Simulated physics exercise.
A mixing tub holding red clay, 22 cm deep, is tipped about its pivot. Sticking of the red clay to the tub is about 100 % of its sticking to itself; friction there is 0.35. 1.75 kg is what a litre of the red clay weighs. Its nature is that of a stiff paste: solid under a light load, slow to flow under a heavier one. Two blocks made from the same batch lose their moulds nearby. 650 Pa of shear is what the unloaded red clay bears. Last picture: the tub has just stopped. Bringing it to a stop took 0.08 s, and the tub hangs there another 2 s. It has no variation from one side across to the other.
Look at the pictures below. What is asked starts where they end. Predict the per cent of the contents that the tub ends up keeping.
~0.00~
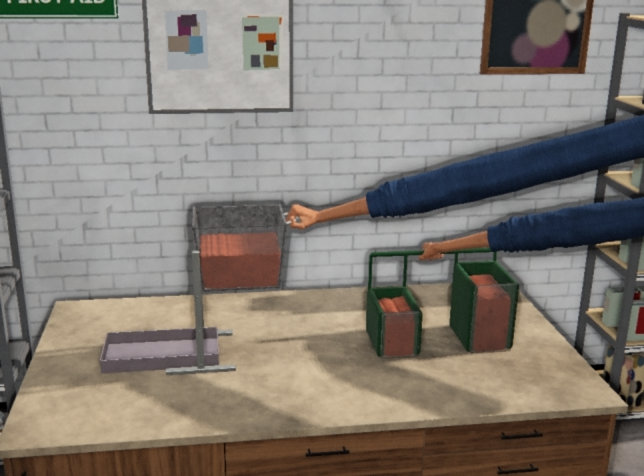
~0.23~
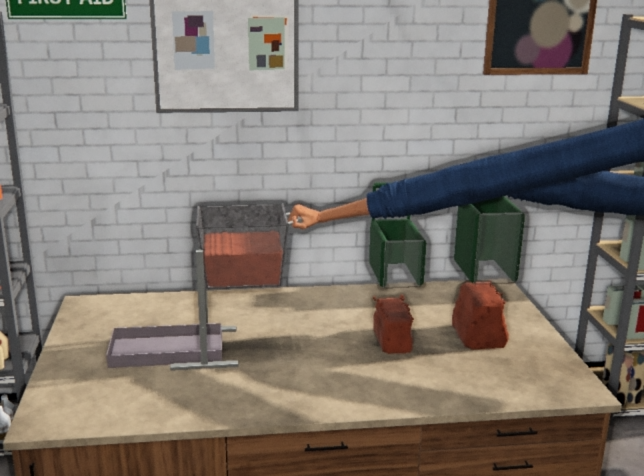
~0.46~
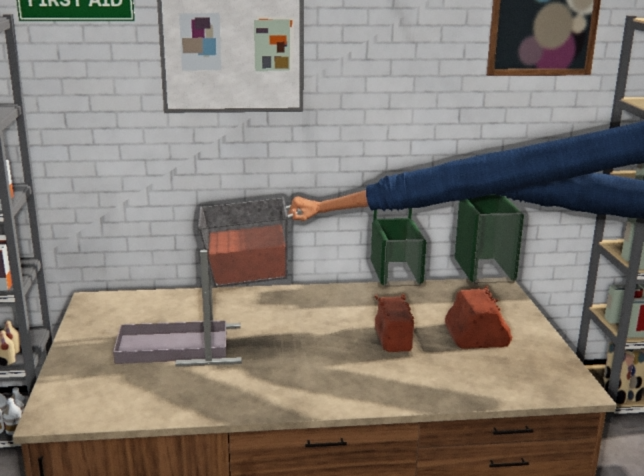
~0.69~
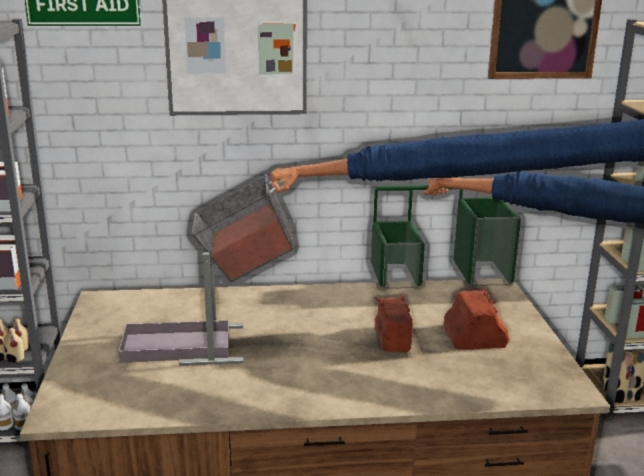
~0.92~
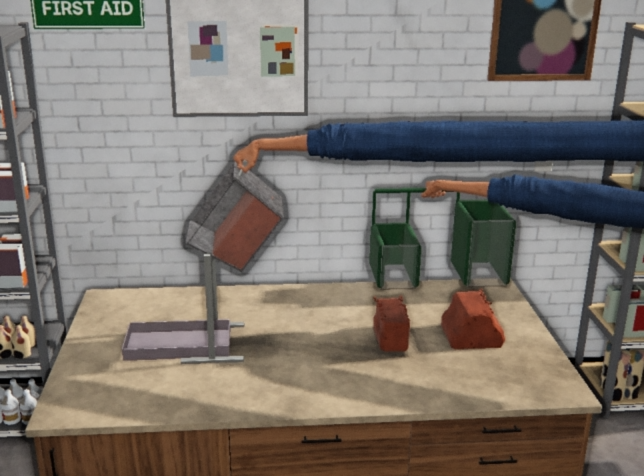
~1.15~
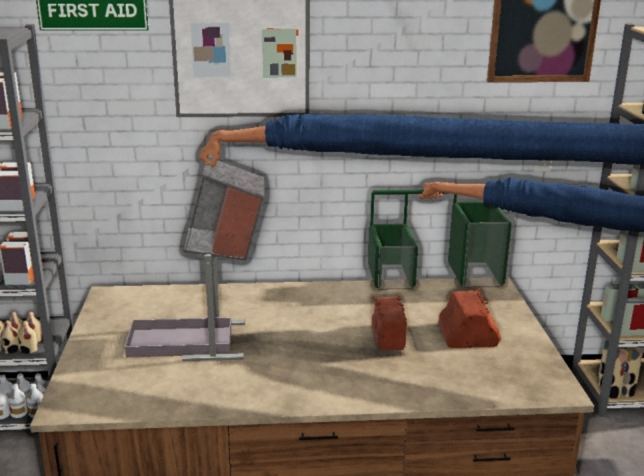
The tub ends up keeping roughly 100 %.
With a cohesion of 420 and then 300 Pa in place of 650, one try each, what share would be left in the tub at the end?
About 100 % first, about 85 % second.
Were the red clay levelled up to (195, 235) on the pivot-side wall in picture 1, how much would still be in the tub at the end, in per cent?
Around 75 per cent.
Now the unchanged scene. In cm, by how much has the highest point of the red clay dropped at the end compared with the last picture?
Roughly 4 cm.
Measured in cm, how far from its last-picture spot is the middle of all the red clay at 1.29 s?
Distance: About 1 cm.
After 1.29 s, the tub is at 74 degrees and holds 100 %.
After 1.46 s, the tub is at 74 degrees and holds 100 %.
After 1.63 s, the tub is at 74 degrees and holds 100 %.
After 1.80 s, the tub is at 74 degrees and holds 100 %.
After 3.15 s, the tub is at 74 degrees and holds 100 %.
